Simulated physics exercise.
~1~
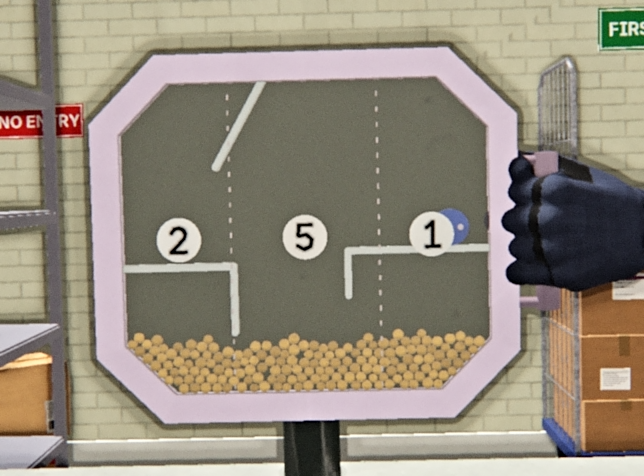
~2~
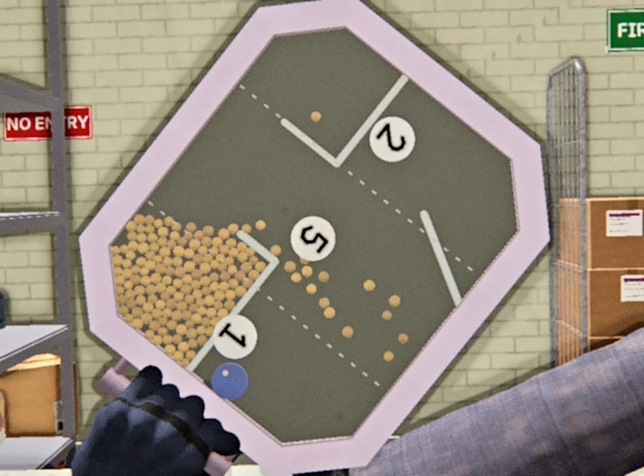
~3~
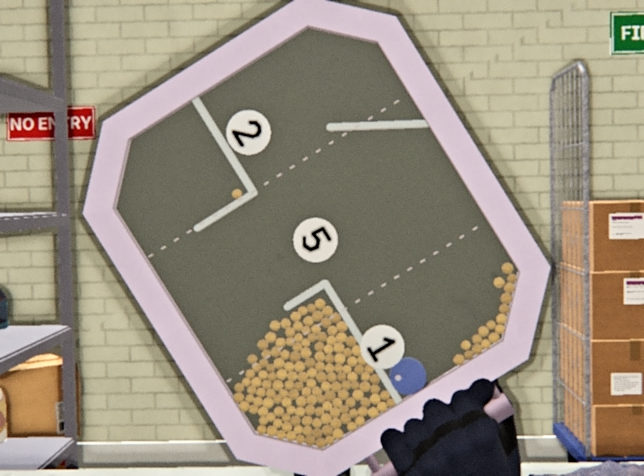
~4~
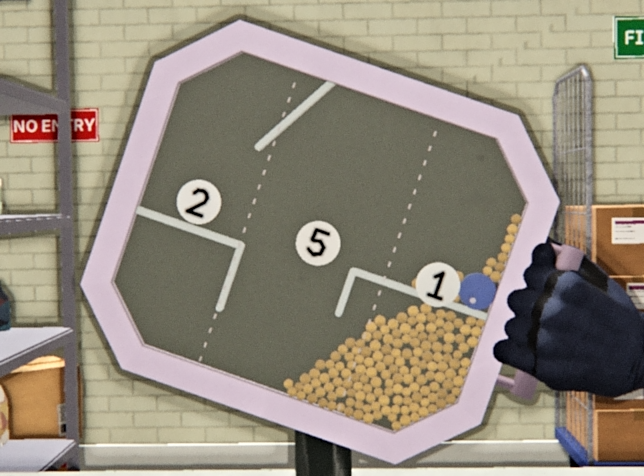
Gloved hand turning a pale-framed case clockwise, then partway back, tumbling tan beads that end piled at lower right beside blue disc.
